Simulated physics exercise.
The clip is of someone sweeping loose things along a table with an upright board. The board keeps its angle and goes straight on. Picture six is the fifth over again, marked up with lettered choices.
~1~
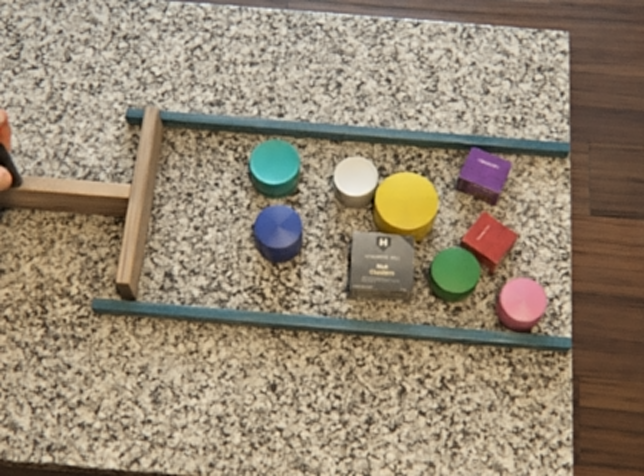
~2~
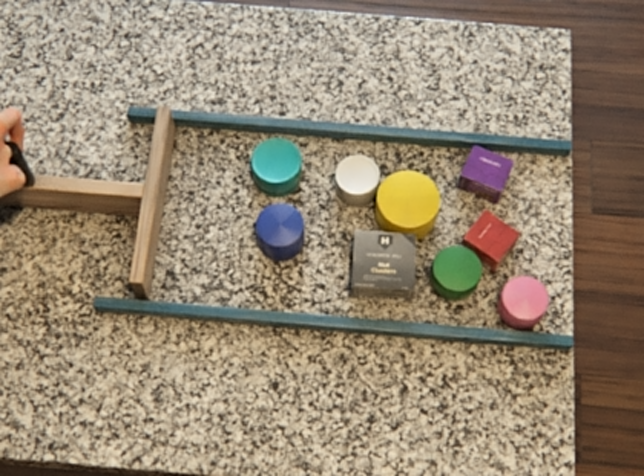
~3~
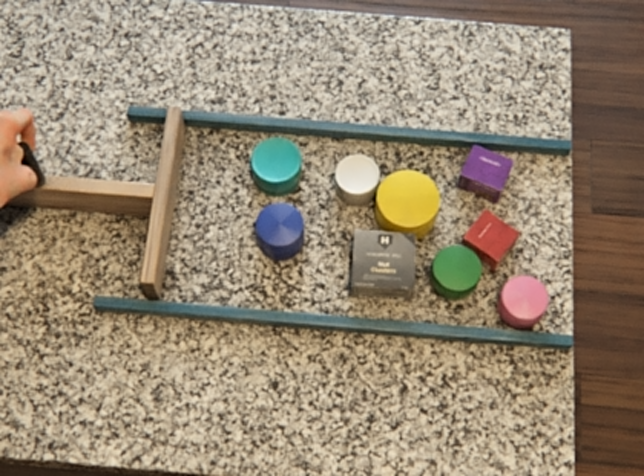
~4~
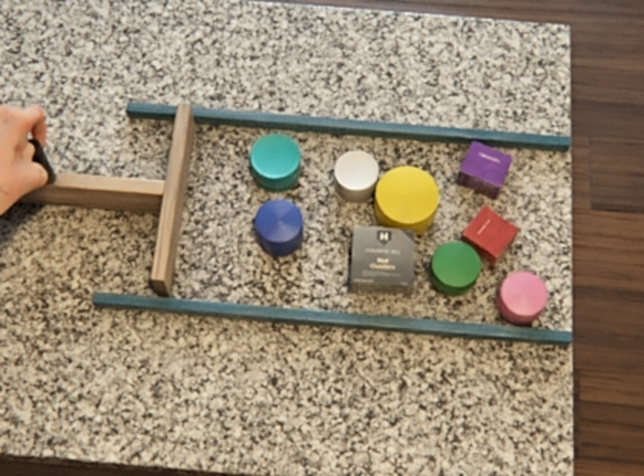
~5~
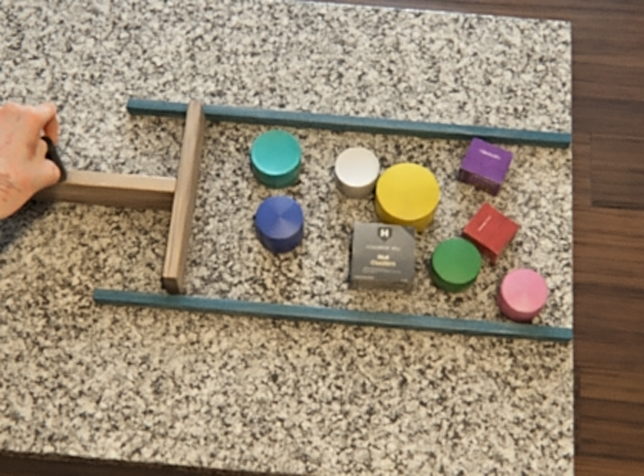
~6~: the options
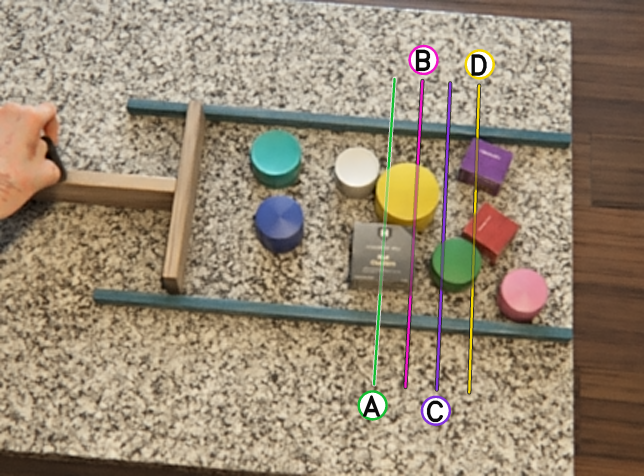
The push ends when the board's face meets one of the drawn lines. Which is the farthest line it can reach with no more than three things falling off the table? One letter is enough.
It can go as far as D.
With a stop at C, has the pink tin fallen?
By then, yes.
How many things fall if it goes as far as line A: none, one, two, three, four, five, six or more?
The count is none.
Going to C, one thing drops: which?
The pink tin goes over.
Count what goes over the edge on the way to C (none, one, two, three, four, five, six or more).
By then, one.
On the copy, A at (385, 222); B at (414, 225); C at (444, 227); D at (474, 230).
On D. First, board (290, 194); yellow tin (413, 202); turquoise jar (327, 160).
Then, board (395, 203); pink tin (566, 304); green tin (518, 299).
Finally, board (475, 209); green tin over the edge; pink tin over the edge; three fallen.
By contrast, A is within the limit but short; B is within the limit but short; C is within the limit but short.
